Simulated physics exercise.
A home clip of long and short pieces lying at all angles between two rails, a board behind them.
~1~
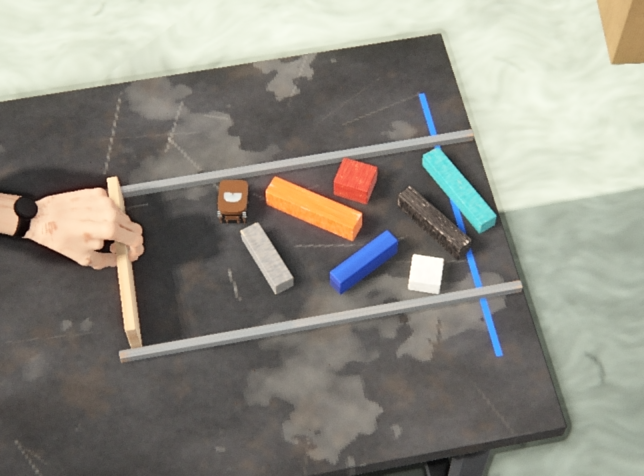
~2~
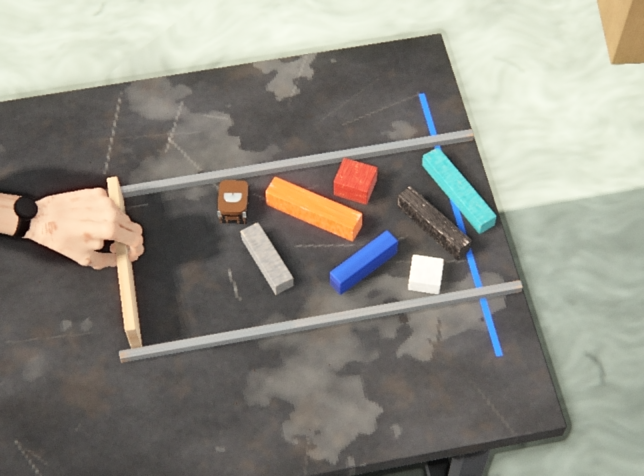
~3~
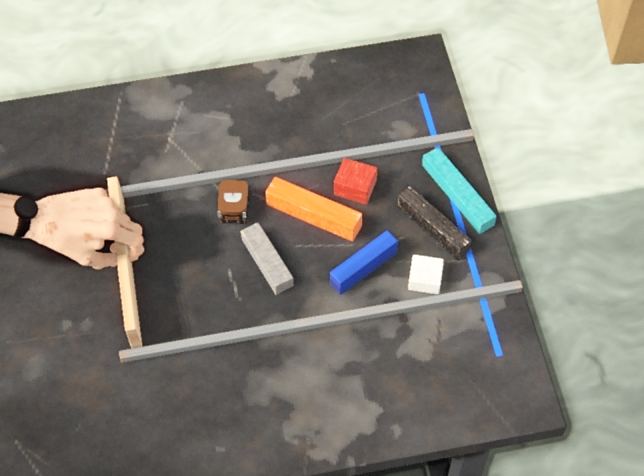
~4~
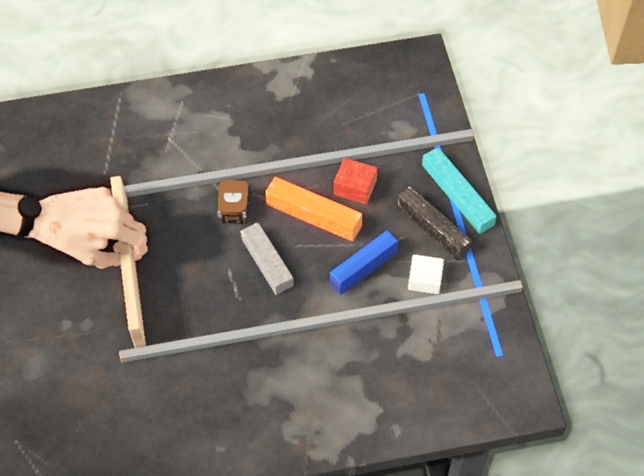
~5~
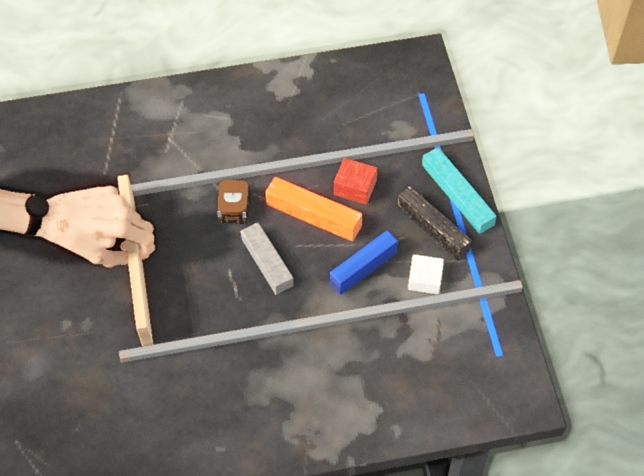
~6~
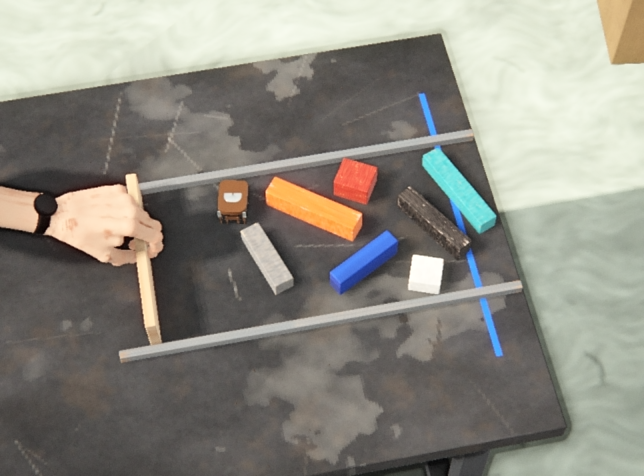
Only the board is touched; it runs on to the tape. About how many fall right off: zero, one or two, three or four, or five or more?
The number that fall off is three or four.
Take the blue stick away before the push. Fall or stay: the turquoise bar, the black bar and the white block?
The turquoise bar comes down, the black bar comes down, the white block stays on.
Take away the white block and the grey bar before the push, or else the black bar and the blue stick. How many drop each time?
First 3, then 2.
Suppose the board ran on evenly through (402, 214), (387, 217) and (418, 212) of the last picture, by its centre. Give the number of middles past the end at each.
It would be 0, 0 and 1.
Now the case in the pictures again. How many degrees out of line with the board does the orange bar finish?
Some 10 degrees.
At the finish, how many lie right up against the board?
In contact: 3.
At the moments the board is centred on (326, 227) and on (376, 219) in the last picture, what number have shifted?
First 5, then 8.
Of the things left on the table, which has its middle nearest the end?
The orange bar ends nearest.
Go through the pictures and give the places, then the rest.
In the first frame, turquoise bar (459, 190); black bar (434, 223); white block (426, 274); board (124, 261); tape (458, 216).
In the second frame, black bar (434, 223); red block (355, 181).
In the third frame, white block (426, 275); grey bar (267, 258).
In the fourth frame, turquoise bar (459, 190); board (128, 261).
In the fifth frame, black bar (434, 223); blue stick (364, 263).
In the sixth frame, turquoise bar (459, 190); black bar (434, 223); white block (426, 275); board (143, 258); tape (458, 216).
A little later, none off yet; turquoise bar at rest near (459, 190); black bar at rest near (434, 223); white block at rest near (426, 275).
When it is over, the number that fall off is three or four; down, red block, white block, black bar and turquoise bar.
